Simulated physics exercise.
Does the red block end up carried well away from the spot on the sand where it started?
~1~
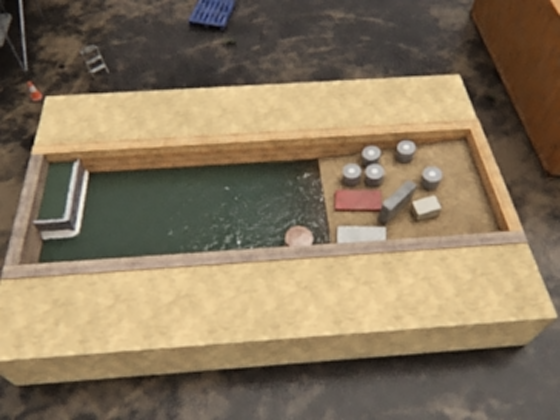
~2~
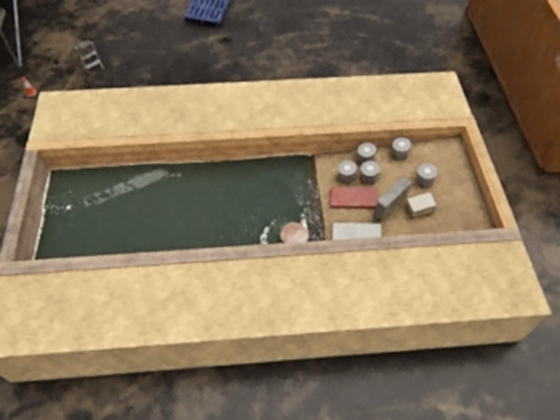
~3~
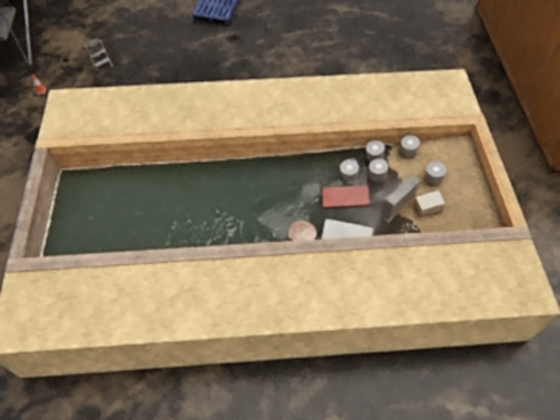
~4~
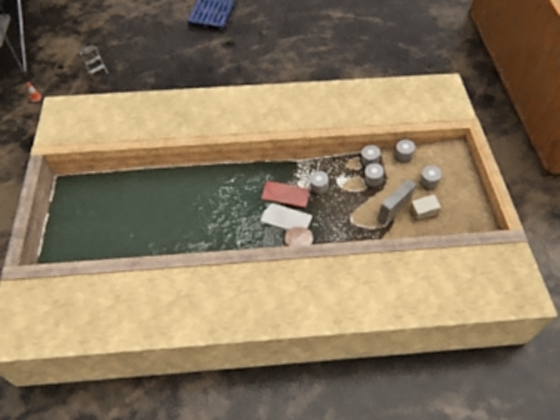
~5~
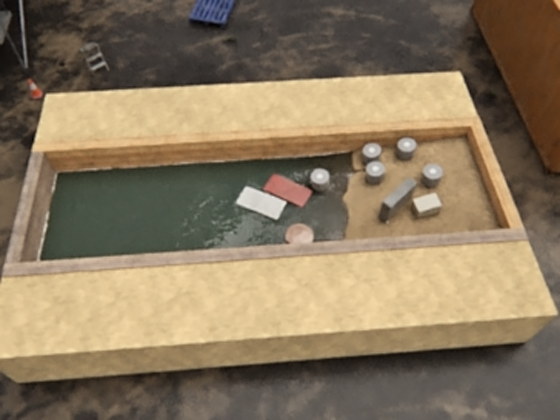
Yes, the water carries the red block well to the left of its starting spot, and it ends up floating in the green pool.
